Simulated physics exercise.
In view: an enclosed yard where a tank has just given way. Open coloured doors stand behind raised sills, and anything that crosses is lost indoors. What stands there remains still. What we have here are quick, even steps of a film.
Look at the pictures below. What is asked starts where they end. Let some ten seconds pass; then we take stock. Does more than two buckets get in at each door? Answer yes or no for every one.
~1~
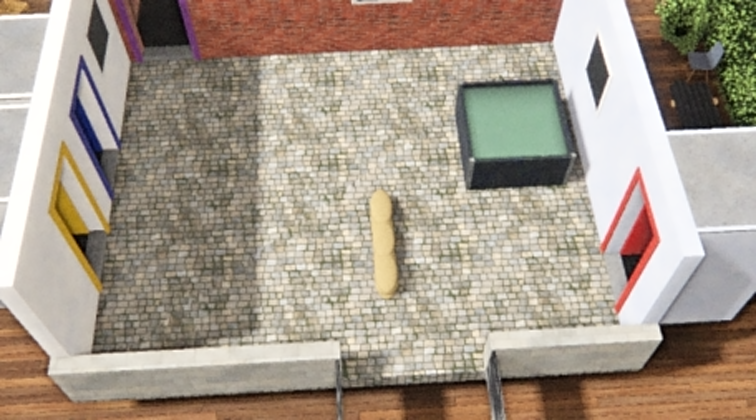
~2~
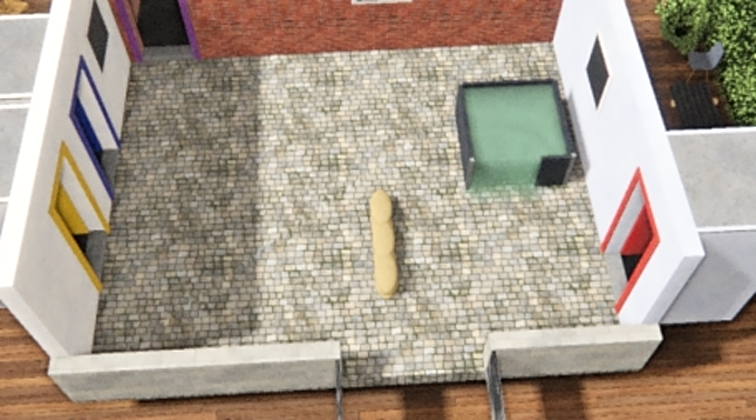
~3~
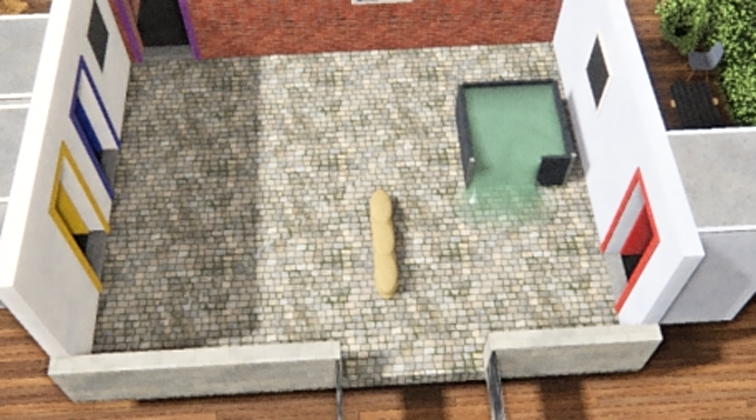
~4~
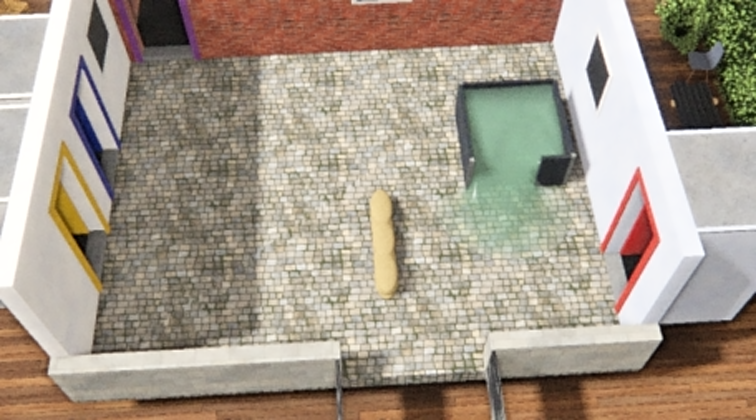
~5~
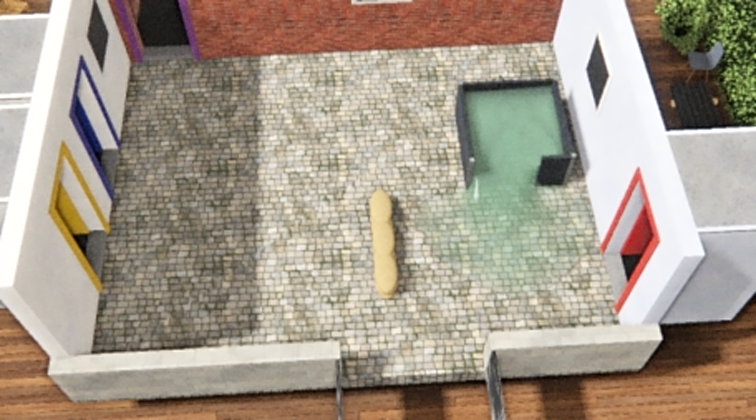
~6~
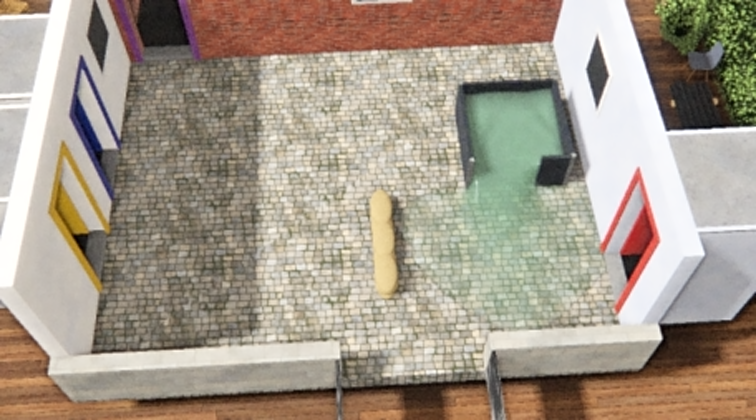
Blue door: No, red door: Yes, purple door: No, yellow door: No.
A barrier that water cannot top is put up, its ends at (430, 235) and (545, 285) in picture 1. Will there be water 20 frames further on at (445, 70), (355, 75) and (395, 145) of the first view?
Log, spots one to three: Spared; swamped; swamped.
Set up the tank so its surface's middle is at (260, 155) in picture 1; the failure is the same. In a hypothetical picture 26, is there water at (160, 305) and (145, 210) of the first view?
One after the other: Wet, wet.
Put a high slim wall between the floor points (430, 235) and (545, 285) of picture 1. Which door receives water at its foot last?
The one in yellow.
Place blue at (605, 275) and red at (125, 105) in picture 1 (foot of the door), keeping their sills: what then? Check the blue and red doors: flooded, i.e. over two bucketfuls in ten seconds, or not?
Result - blue door exceeds the limit; red door remains within the limit.
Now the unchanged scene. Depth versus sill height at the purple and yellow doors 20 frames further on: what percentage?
Respectively about 0 and 0 per cent.
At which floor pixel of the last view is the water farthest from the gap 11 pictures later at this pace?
Front's tip: Near (321, 363).
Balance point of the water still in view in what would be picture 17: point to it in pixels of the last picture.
Point: (512, 231).
A moment on, water covers 20 % of the floor; the blue door not reached, the red door under two buckets in, the purple door not reached, the yellow door not reached.
Next, water covers 20 % of the floor; the blue door not reached, the red door under two buckets in, the purple door not reached, the yellow door not reached.
Then, water covers 20 % of the floor; the blue door not reached, the red door over two buckets in, the purple door not reached, the yellow door not reached.
Later, water covers 30 % of the floor; the blue door not reached, the red door far over two buckets in, the purple door not reached, the yellow door not reached.
In the end, water covers 40 % of the floor; the blue door not reached, the red door far over two buckets in, the purple door not reached, the yellow door wet at the sill, nothing in.
